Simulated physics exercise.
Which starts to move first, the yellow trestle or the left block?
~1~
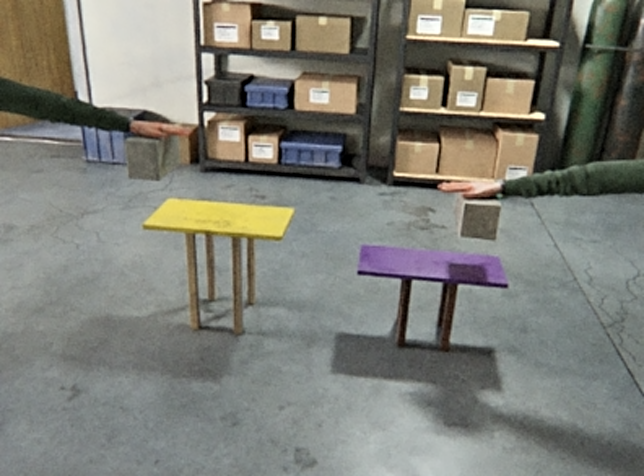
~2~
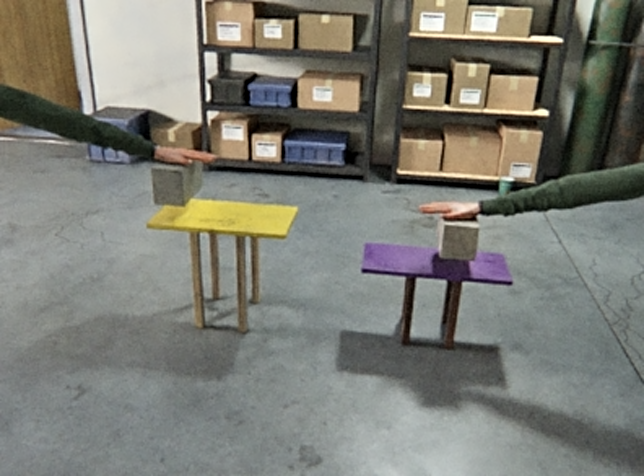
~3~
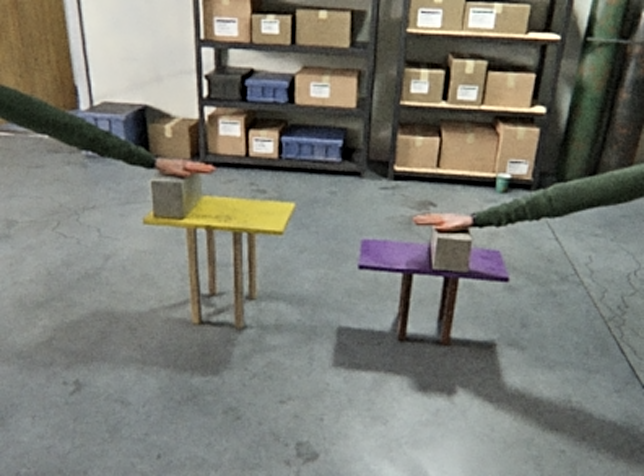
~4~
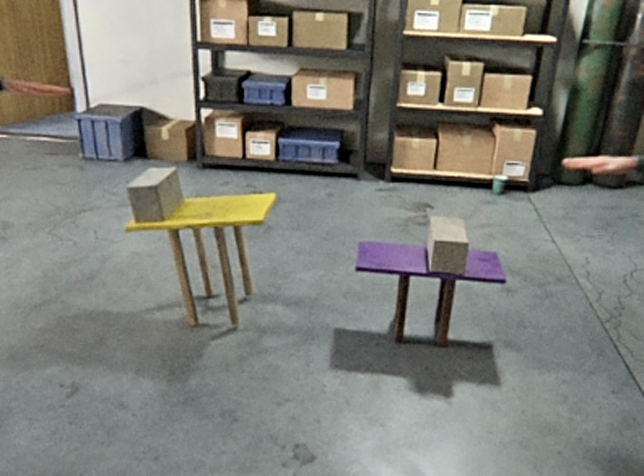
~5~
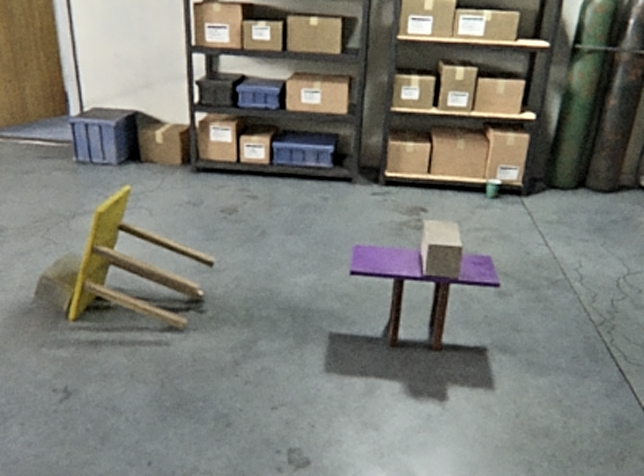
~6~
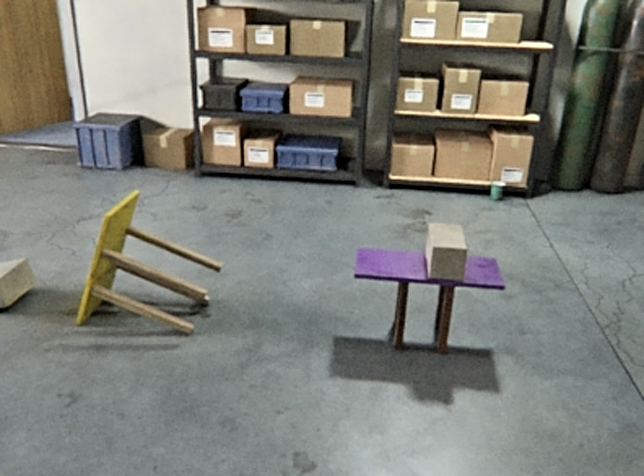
The left block moves first, as a hand lowers it onto the yellow trestle. The trestle only tips over later, after the hand has let go.
